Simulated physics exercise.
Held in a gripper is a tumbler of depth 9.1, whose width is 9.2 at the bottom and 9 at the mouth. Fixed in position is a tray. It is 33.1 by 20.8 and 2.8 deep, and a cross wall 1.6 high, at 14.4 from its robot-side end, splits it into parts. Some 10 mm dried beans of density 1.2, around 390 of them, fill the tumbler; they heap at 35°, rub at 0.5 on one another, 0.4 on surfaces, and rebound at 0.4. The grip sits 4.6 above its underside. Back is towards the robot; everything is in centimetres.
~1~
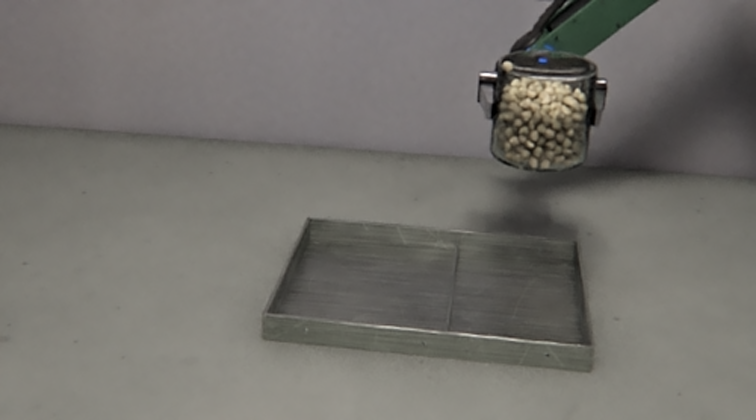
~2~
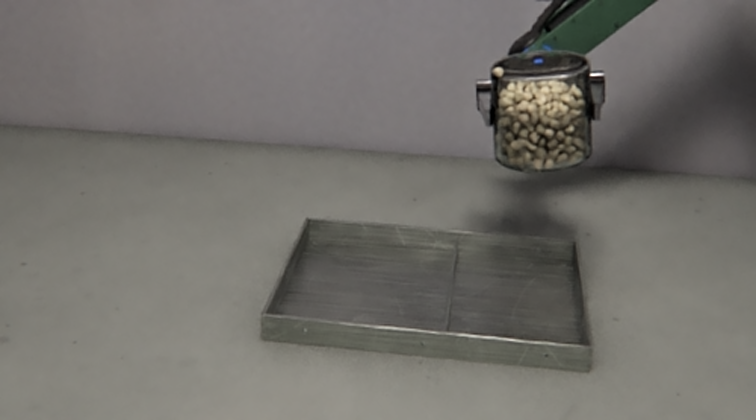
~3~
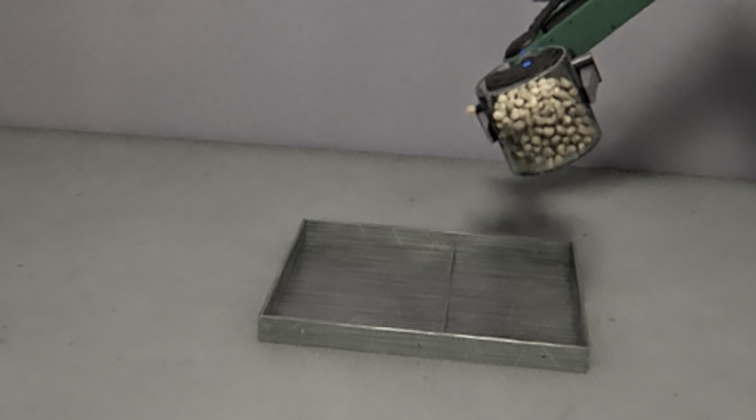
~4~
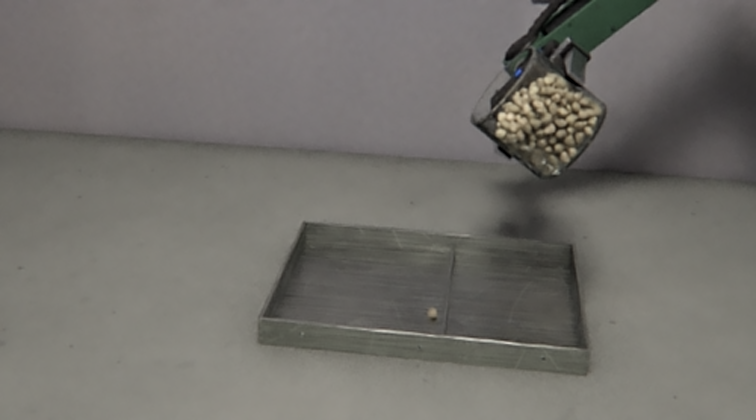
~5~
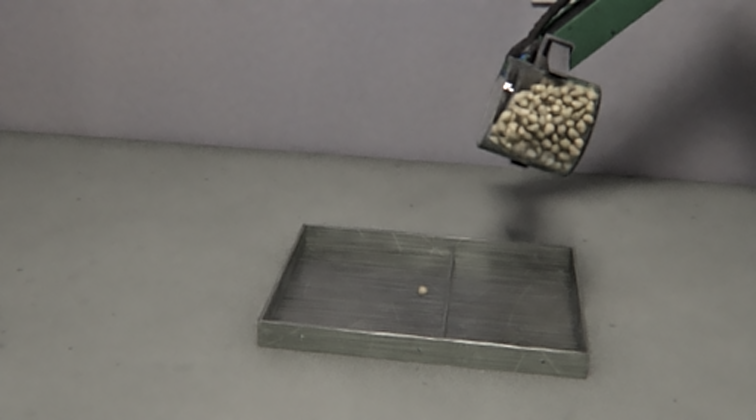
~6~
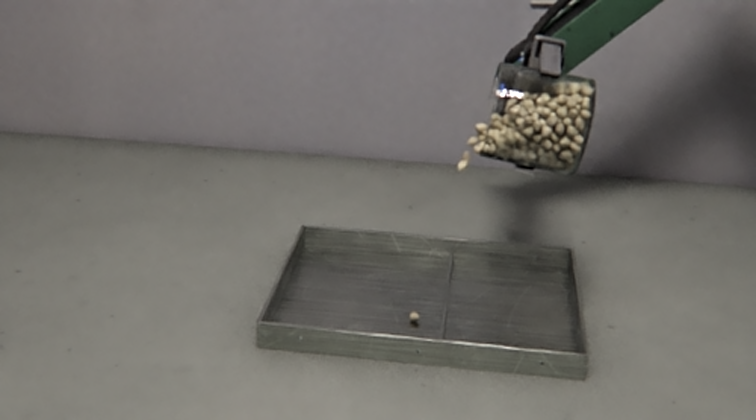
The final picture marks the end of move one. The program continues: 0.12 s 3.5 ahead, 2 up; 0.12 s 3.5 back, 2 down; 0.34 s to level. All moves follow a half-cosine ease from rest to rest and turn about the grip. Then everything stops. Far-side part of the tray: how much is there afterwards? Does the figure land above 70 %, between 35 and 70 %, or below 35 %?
The figure lands between 35 and 70 %.
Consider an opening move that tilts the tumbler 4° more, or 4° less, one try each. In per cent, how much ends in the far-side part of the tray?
About 55 and 40 %.
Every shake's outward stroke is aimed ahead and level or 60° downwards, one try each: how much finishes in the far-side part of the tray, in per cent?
About 35 and 5 per cent.
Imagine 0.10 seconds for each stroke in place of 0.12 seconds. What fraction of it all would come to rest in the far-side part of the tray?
That would give around 70 per cent.
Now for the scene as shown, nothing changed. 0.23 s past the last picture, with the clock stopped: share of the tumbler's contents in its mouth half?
Something near 85 per cent is there.
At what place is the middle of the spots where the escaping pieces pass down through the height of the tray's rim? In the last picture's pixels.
Near (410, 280).
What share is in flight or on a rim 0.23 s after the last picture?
I'd put it near 20 per cent.
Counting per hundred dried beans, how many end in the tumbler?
My estimate would be some 50 percent.
Then, 0.23 s after the last picture, tilted 82° forward, highest piece 25 above the table; 306 in the tumbler, 7 in the far-side part, 77 in flight or on a rim.
Then, 0.46 s after the last picture, tilted 21° forward, highest piece 27 above the table; 202 in the tumbler, 175 in the far-side part, 7 in the robot-side part, 6 in flight or on a rim.
Then, 0.78 s after the last picture, level, highest piece 25 above the table; 202 in the tumbler, 181 in the far-side part, 7 in the robot-side part.
Then, 1.83 s after the last picture, level, highest piece 25 above the table; 202 in the tumbler, 181 in the far-side part, 7 in the robot-side part.
Final count, 202 in the tumbler, 181 in the far-side part, 7 in the robot-side part. That is 46 % in the far-side part of the tray.
